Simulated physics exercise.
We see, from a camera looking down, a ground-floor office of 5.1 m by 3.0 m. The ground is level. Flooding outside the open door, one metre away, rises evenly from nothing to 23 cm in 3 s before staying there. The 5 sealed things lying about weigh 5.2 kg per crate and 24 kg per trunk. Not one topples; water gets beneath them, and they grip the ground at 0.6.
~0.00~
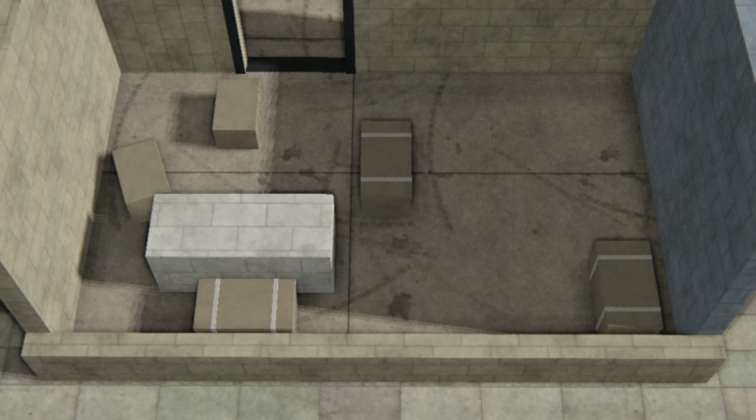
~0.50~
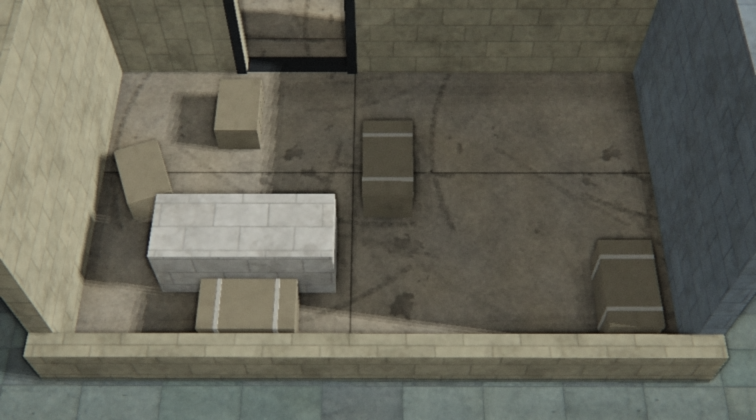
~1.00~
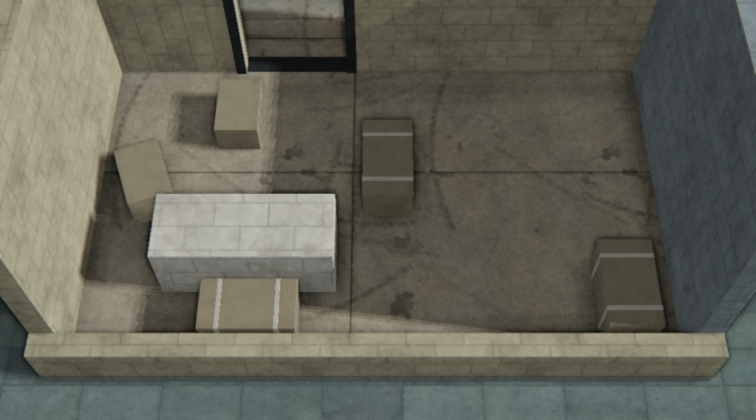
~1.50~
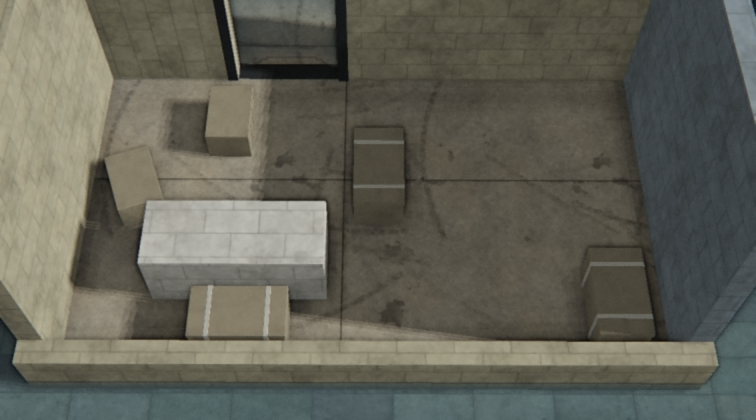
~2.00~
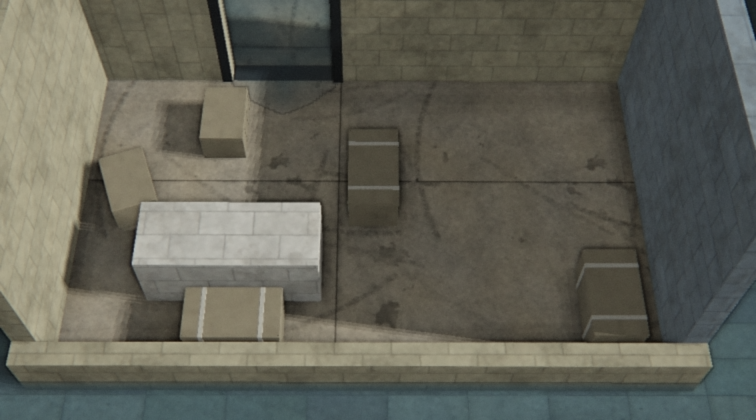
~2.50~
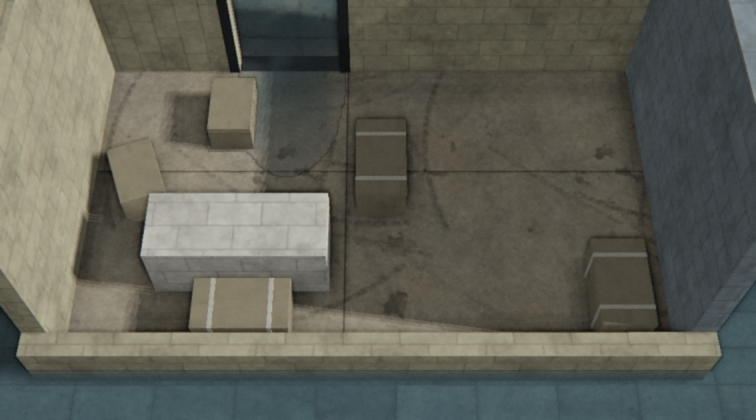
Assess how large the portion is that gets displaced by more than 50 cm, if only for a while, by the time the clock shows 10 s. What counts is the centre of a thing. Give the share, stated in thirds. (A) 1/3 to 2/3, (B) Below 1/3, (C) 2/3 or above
Option C: 2/3 or above.
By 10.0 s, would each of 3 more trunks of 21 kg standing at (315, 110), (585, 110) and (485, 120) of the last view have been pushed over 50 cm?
Order as given - above the limit, inside the limit, inside the limit.
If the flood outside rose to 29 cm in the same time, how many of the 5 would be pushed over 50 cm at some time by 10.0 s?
I count 5 of them in that case.
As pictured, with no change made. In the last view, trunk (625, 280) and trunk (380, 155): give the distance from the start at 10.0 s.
Shifts: 60 cm / 100 cm.
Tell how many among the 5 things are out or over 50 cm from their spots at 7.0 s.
I make it 1.
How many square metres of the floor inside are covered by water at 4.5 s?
About 8.0 m2.
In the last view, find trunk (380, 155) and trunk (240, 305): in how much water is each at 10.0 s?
Some 5 cm at the first, some 10 cm at the second.
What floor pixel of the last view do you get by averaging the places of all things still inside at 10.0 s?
The centre sits near (363, 211).
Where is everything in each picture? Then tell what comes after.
A crate at (236, 104), on the bottom; a crate at (140, 170), on the bottom; water covers 0.0 m2; 0 of 5 have shifted, in the first frame.
A crate at (238, 104), on the bottom; a crate at (142, 171), on the bottom; 0.0 m2 under water; 0 of 5 have shifted, in the second frame.
A crate at (238, 104), on the bottom; a crate at (142, 171), on the bottom; 0.0 m2 under water; 0 of 5 have shifted, in the third frame.
A crate at (229, 111) rests on the ground; a crate at (133, 177) rests on the ground; 0.0 m2 under water; 0 of 5 have shifted, in the fourth frame.
A crate at (224, 112) rests on the ground; a crate at (127, 179), on the bottom; 0.2 m2 under water; 0 of 5 have shifted, in the fifth frame.
A crate at (231, 103) rests on the ground; a crate at (135, 170), on the bottom; water covers 1.0 m2; 0 of 5 have shifted, in the sixth frame.
After 3.5 s 0 of 5 are over 50 cm from their spots; 0 afloat.
After 4.5 s 1 of 5 are over 50 cm from their spots; 0 afloat.
After 7.0 s 1 of 5 are over 50 cm from their spots; 3 afloat.
After 10.0 s 4 of 5 are over 50 cm from their spots, and 5 have been at some point; 4 afloat.
